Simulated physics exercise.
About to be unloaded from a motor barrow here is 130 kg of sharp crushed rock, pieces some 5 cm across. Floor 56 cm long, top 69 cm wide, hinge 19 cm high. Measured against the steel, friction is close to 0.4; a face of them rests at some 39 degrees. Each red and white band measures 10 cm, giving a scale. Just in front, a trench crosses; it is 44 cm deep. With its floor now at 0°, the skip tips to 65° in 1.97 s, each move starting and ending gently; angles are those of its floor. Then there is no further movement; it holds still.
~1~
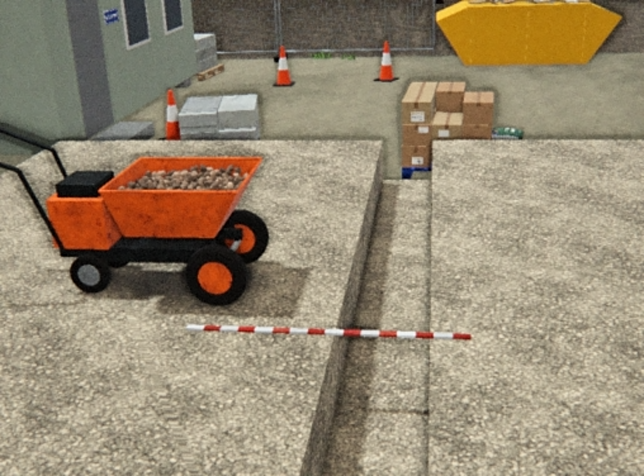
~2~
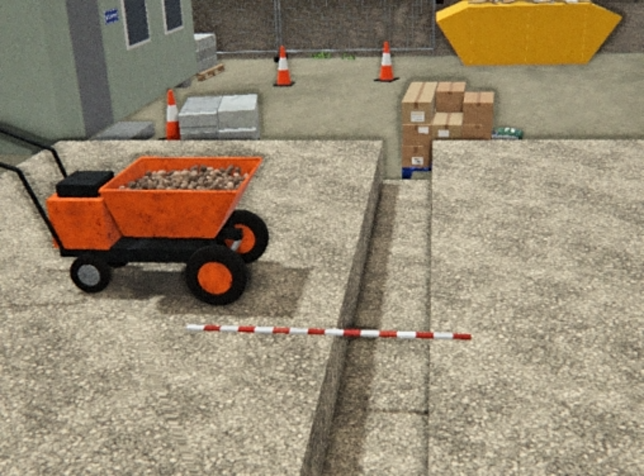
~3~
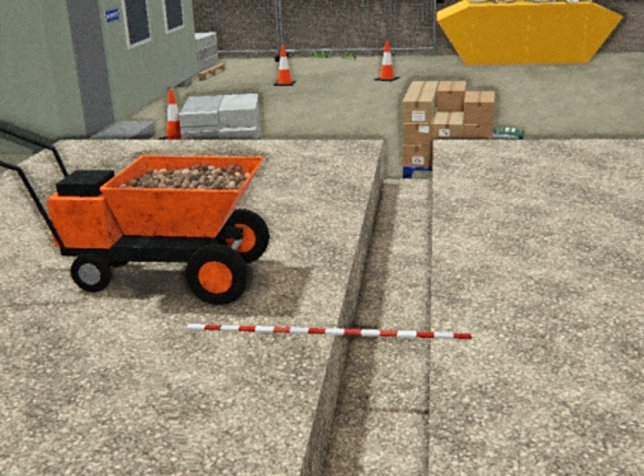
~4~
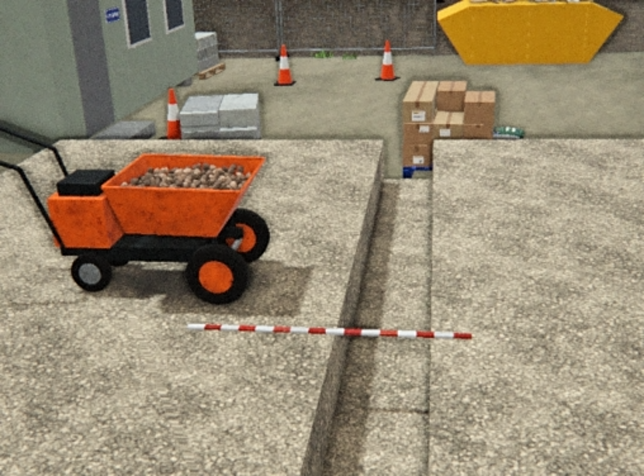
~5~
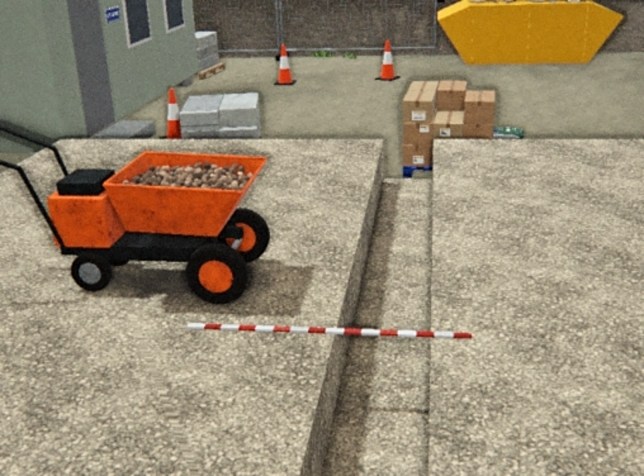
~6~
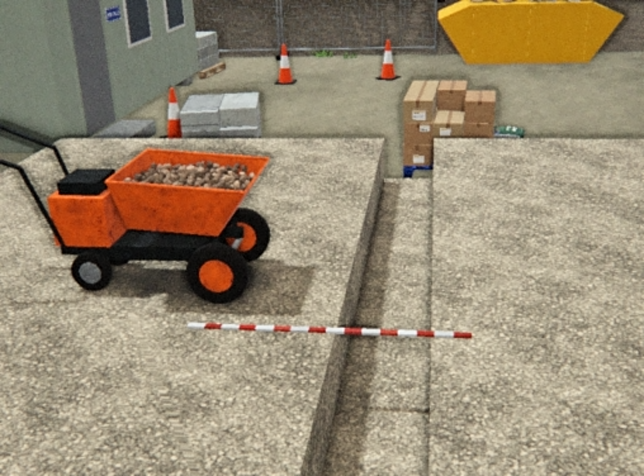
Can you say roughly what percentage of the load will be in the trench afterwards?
Roughly 18 per cent, I would say.
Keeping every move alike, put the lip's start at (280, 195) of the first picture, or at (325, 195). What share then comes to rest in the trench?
30 and 25 %.
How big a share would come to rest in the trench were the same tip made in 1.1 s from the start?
About 20%.
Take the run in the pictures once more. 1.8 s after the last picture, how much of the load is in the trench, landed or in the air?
About 0 per cent by then.
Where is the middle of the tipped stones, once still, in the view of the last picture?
Centre estimate: Around (364, 340).
Then, 1.2 s after the last picture the floor is at 55°, 100 % in the skip; the foremost stones are at (296, 233).
Then, 1.8 s after the last picture the floor is at 65°, 94 % in the skip, 5 % short of the trench, 1 % in the trench; the foremost stones are at (367, 301).
Then, 2.1 s after the last picture the floor is at 65°, 82 % in the skip, 10 % short of the trench, 8 % in the trench; the foremost stones are at (410, 344).
Then, 4.1 s after the last picture the floor is at 65°, 69 % in the skip, 13 % short of the trench, 18 % in the trench; the foremost stones are at (427, 332).
